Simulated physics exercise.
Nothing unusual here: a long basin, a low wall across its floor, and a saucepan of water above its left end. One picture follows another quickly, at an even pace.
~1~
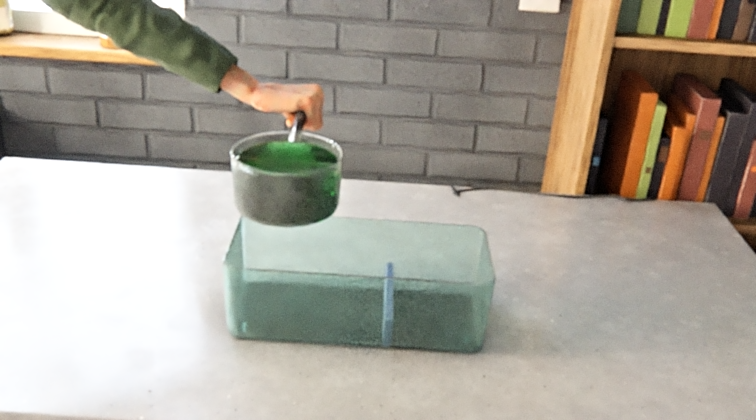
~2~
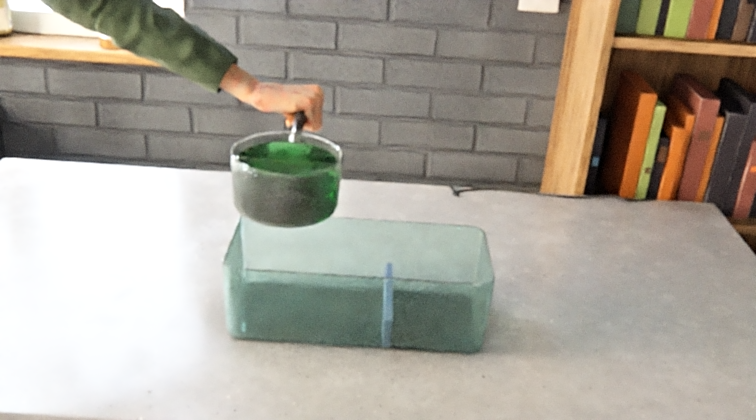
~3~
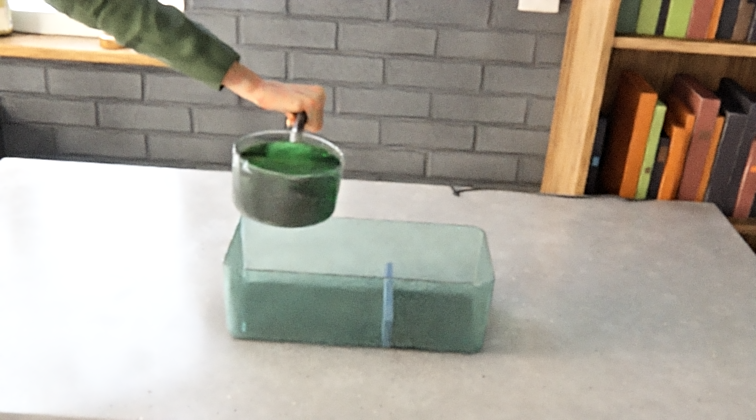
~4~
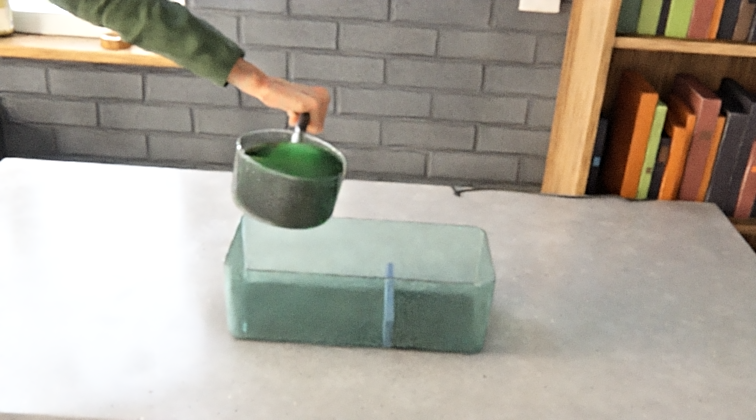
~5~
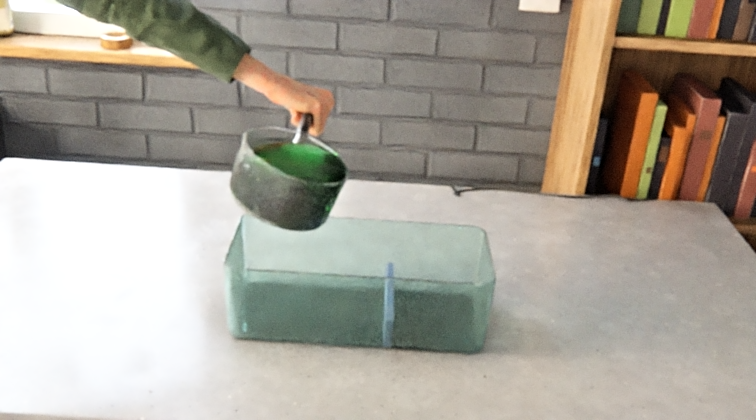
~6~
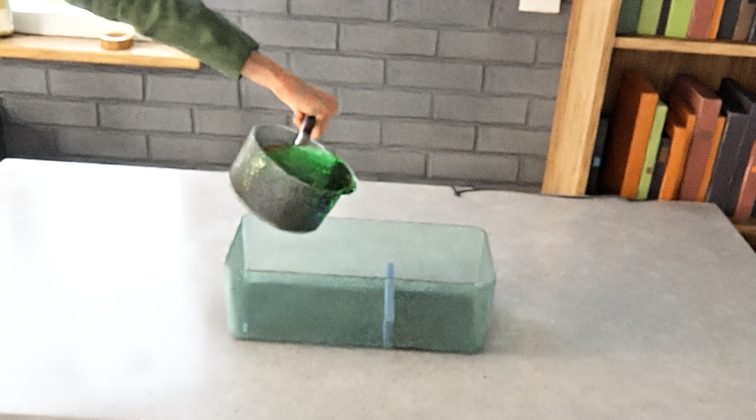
A hand gradually tilts a saucepan of green water rightward above a long clear basin.
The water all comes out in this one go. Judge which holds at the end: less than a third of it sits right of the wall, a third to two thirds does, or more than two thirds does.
I predict a little ends up right of the wall, short of one third.
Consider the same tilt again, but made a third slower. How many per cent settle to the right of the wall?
Something like 35 in a hundred.
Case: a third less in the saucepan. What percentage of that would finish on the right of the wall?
About 5 percent.
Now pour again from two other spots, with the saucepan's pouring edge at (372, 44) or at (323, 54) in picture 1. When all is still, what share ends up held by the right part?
In turn 80 and 35 in a hundred.
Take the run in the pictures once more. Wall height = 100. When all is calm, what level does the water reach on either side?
Left part: 50 per cent; right part: 30.
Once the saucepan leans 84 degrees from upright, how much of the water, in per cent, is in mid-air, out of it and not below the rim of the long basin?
Estimate: Some 25 per cent.
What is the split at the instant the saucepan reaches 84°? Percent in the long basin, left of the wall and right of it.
About 20 per cent on the left and 15 on the right.
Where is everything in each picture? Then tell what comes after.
The first frame shows tilt 0°; pouring edge (342, 157); surface from (236, 156) to (341, 162); the long basin's rim runs from (233, 239) to (490, 255); the wall's top is at (389, 290).
The second frame shows tilt 1°; pouring edge (342, 158); surface from (235, 156) to (340, 163).
The third frame shows tilt 5°; pouring edge (343, 162); surface from (237, 155) to (341, 164).
The fourth frame shows tilt 11°; pouring edge (346, 168); surface from (239, 155) to (344, 165).
The fifth frame shows tilt 19°; pouring edge (347, 175); surface from (240, 157) to (348, 169); 1 per cent is over the edge.
The sixth frame shows tilt 29°; pouring edge (347, 185); surface from (238, 160) to (348, 177); 4 per cent is over the edge.
A moment on, the tilt is 84° and 37 per cent is still to pour, 22 is left of the wall and 14 right of it.
Next, the tilt is 98° and 10 per cent is still to pour, 64 is left of the wall and 23 right of it.
Then the tilt is 98° and 2 per cent is still to pour, 71 is left of the wall and 23 right of it.
Later the tilt is 98° and 0 per cent is still to pour, 74 is left of the wall and 23 right of it.
In the end 74 per cent lies left of the wall, 23 right of it and 2 outside.
